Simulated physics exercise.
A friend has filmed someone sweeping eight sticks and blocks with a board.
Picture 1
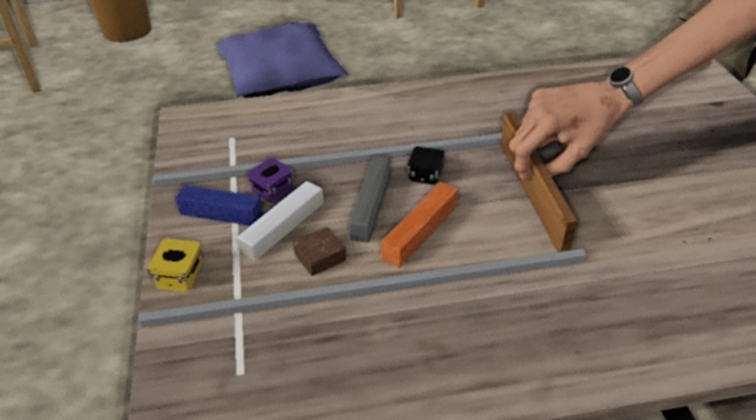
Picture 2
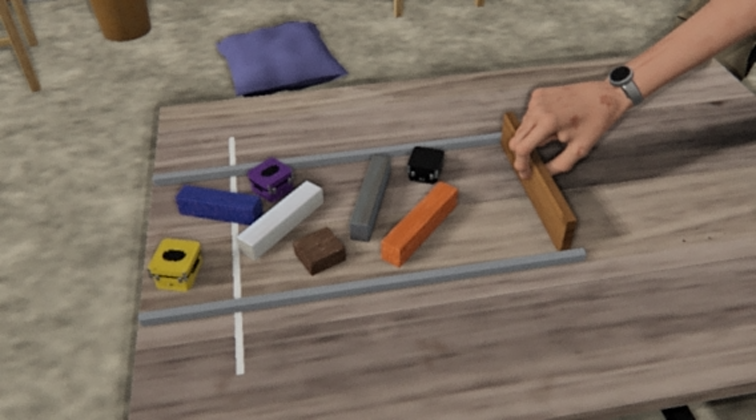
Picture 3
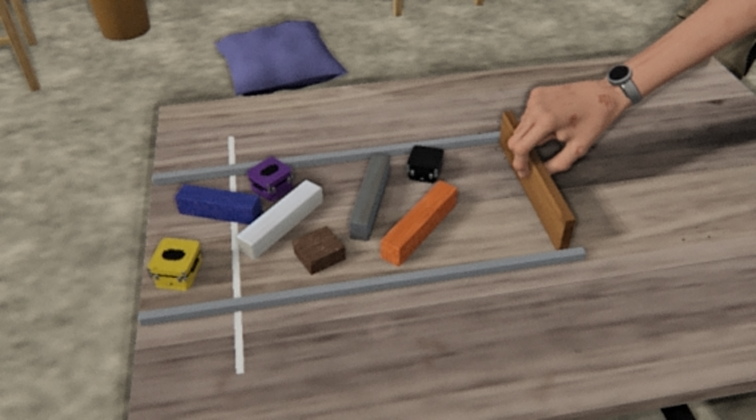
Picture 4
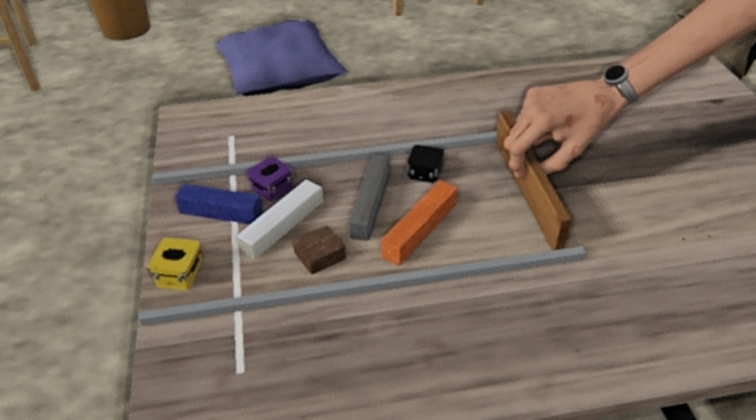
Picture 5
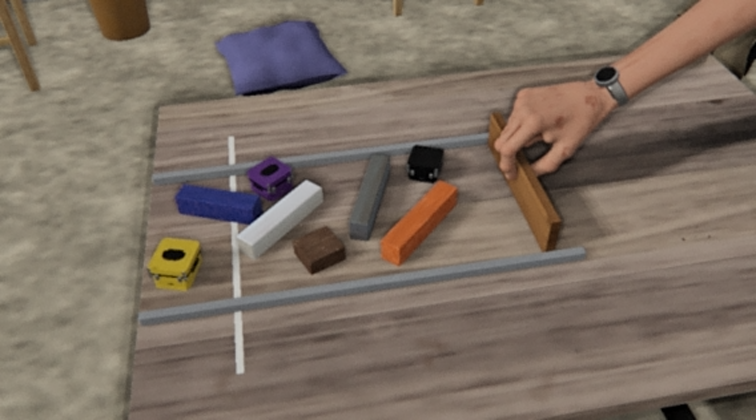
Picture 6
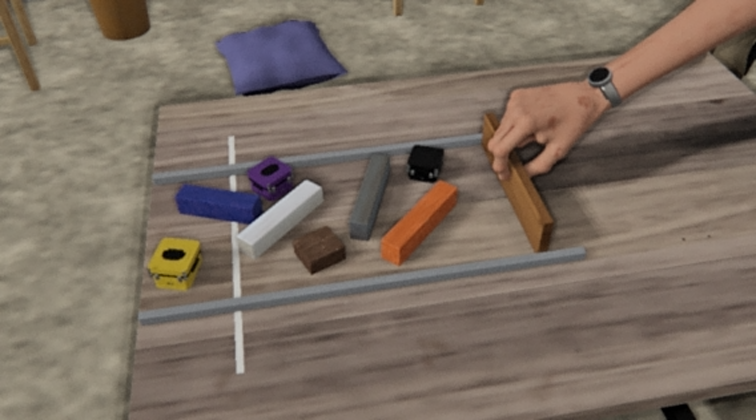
On a wooden table between two grey strips, a hand wearing a watch slides an upright brown board slightly left toward eight differently coloured sticks and blocks, which stay still around and beside a white line.
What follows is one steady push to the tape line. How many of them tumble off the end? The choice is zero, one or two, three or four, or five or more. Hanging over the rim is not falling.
Here the number that fall off is one or two.
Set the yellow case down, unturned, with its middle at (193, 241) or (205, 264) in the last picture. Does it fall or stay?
In turn it falls; tumbles off.
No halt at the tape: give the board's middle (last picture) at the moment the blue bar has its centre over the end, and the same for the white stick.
For the blue bar at (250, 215), for the white stick at (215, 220).
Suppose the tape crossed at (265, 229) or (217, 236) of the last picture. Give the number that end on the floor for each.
Down on the floor: 0 and 3.
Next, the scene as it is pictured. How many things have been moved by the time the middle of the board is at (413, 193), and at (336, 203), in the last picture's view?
First 3, then 7.
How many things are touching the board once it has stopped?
It touches 2.
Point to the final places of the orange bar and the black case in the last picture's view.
Near (223, 254) and (217, 196).
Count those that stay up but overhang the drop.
1 of them.
A little later, none off yet; yellow case at rest near (177, 264); blue bar at rest near (219, 205); purple case at rest near (271, 180).
Next, none off yet; yellow case at rest near (177, 264); blue bar shifted a little near (199, 205); purple case shifted about its own width near (239, 183).
When it is over, the number that fall off is one or two; down, blue bar and yellow case.
